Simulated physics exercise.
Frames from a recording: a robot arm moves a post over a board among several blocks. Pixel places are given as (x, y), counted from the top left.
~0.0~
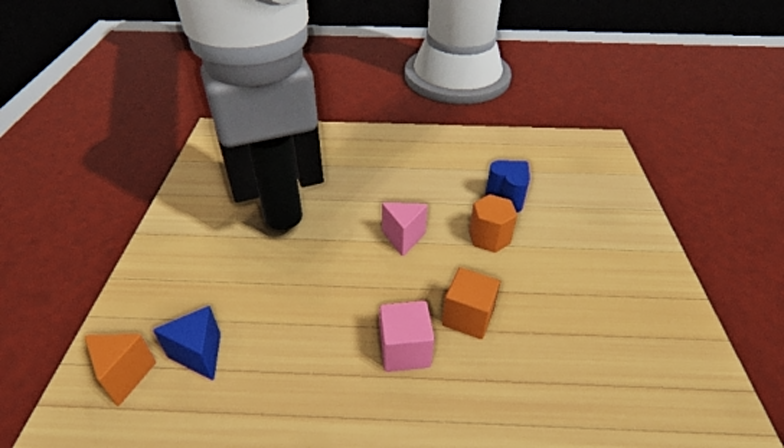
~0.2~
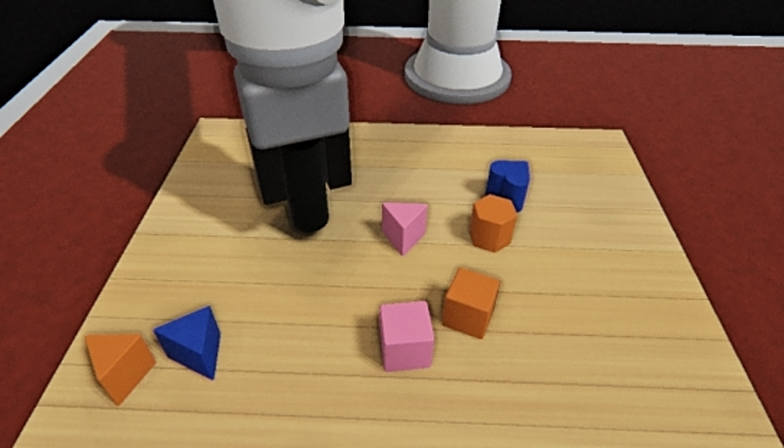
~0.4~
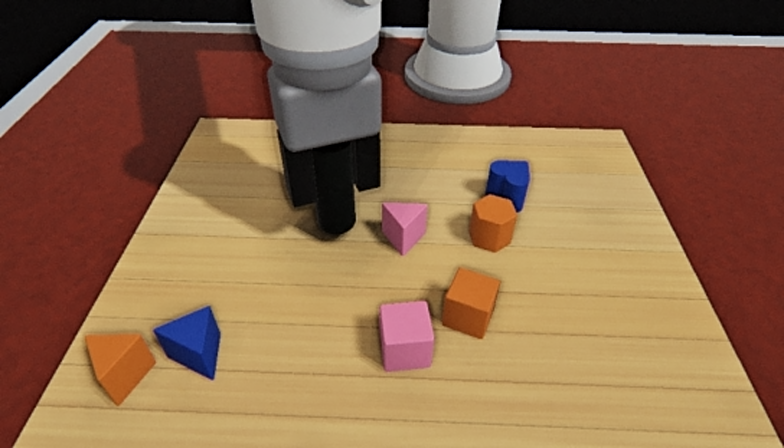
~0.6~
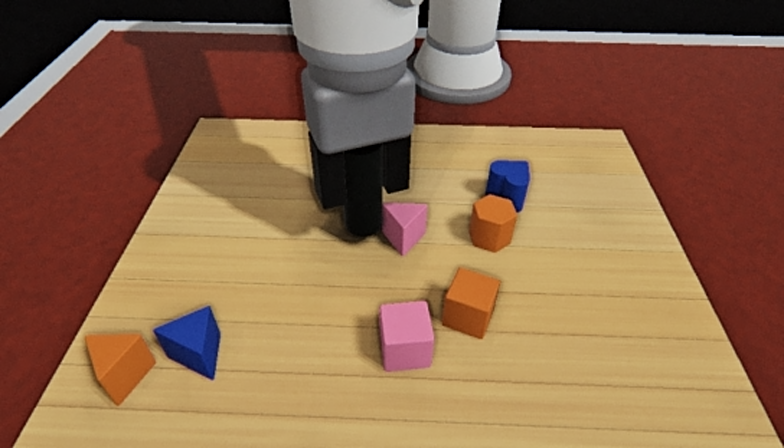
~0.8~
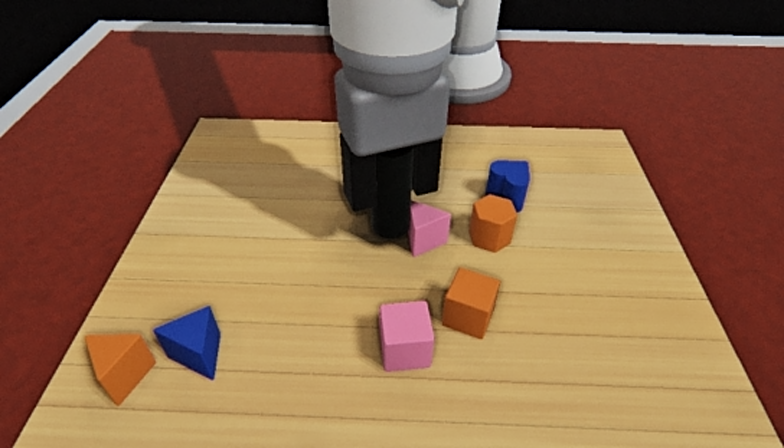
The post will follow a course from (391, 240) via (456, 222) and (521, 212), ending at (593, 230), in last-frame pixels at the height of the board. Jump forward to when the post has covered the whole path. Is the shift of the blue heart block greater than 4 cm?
No, I don't think so.
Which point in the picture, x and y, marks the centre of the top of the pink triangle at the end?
My estimate: (478, 214).
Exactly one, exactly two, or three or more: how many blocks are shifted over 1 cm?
There will be three or more blocks displaced.
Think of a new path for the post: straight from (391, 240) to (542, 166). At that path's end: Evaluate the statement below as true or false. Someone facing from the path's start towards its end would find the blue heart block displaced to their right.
Answer: True.
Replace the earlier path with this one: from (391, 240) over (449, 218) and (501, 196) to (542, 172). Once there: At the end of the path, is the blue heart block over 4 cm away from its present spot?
Answer: Yes.
What follows on the original path. One third of the way, post (458, 209); pink triangle (477, 213), turned 60° clockwise; orange hexagon (511, 211).
Two thirds of the way, post (525, 199); pink triangle (478, 214), turned 70° clockwise; orange hexagon (514, 212); blue heart block (531, 164), turned 35° anticlockwise.
At the end, post (598, 217); pink triangle (478, 214), turned 70° clockwise; orange hexagon (514, 212); blue heart block (532, 164), turned 40° anticlockwise.
